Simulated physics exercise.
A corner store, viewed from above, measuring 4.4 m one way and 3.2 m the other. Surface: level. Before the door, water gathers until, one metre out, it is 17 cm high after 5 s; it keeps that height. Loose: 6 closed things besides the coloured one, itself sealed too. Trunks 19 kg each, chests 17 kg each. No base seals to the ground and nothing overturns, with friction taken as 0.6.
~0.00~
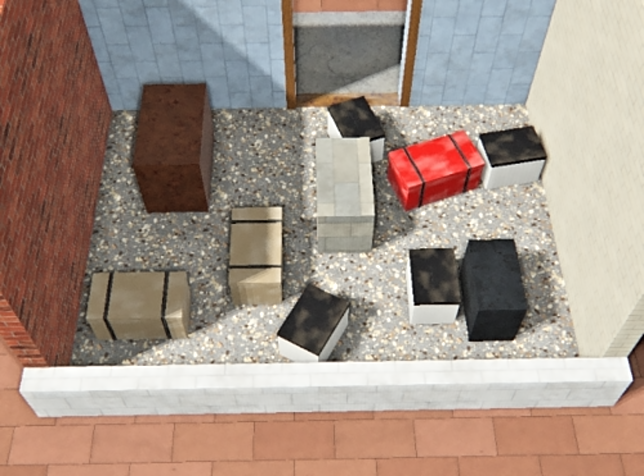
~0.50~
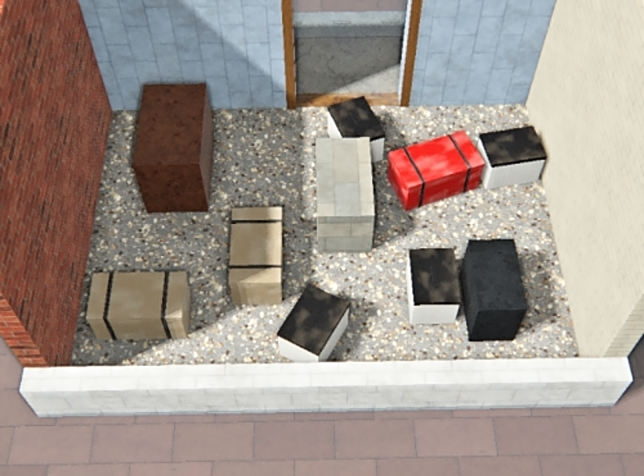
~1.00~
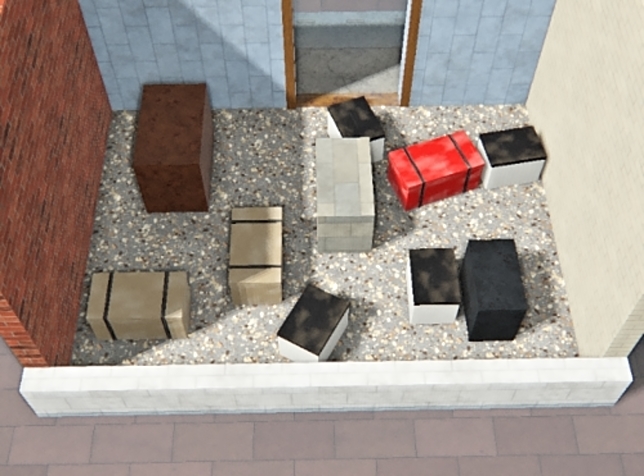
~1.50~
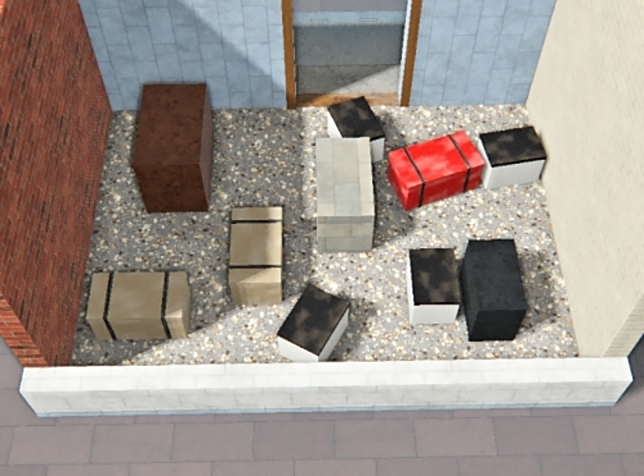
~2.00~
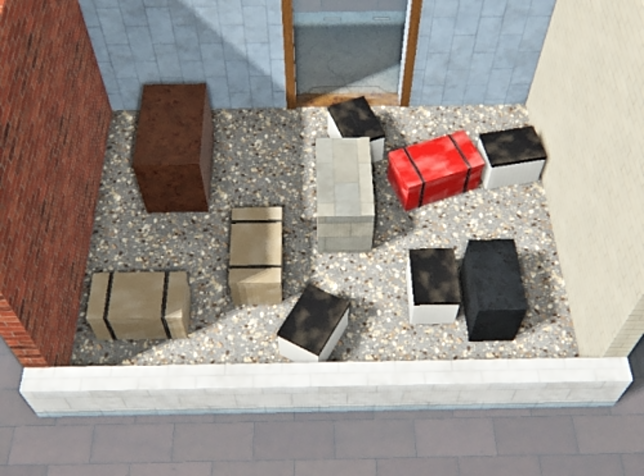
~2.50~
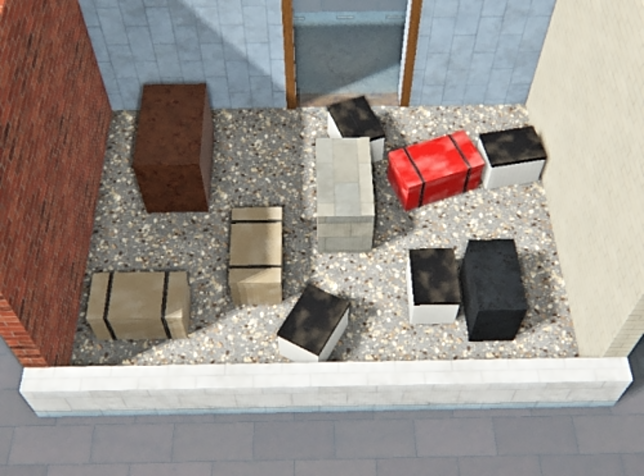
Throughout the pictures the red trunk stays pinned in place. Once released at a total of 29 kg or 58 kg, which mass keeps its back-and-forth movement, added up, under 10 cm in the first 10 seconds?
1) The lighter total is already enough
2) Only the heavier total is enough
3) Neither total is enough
2.
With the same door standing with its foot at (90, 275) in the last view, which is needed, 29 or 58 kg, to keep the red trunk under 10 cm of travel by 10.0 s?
With that change, the lighter one suffices.
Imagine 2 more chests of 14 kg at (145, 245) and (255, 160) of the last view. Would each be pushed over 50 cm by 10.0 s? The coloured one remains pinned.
Results: Threshold not reached; threshold exceeded.
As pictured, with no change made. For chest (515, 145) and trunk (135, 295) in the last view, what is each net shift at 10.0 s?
They sit 60 cm and 0 cm away, in the order given.
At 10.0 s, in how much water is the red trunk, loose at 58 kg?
Depth: Approx. 7 cm.
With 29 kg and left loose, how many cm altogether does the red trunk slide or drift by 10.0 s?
All together it comes to about 80 cm.
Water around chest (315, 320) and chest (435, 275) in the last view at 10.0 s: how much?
Some 4 cm at the first, some 3 cm at the second.
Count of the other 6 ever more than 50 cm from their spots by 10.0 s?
Count: 2.
After 3.5 s the red trunk would be 0 cm from its start with 29 kg and 0 cm from its start with 58 kg; 0 cm of water round it then.
After 4.5 s the red trunk would be 0 cm from its start with 29 kg and 0 cm from its start with 58 kg; 3 cm of water round it then.
After 7.0 s the red trunk would be 4 cm from its start with 29 kg and 0 cm from its start with 58 kg; 5 cm of water round it then.
After 10.0 s the red trunk would be 83 cm from its start with 29 kg and 0 cm from its start with 58 kg; 7 cm of water round it then.
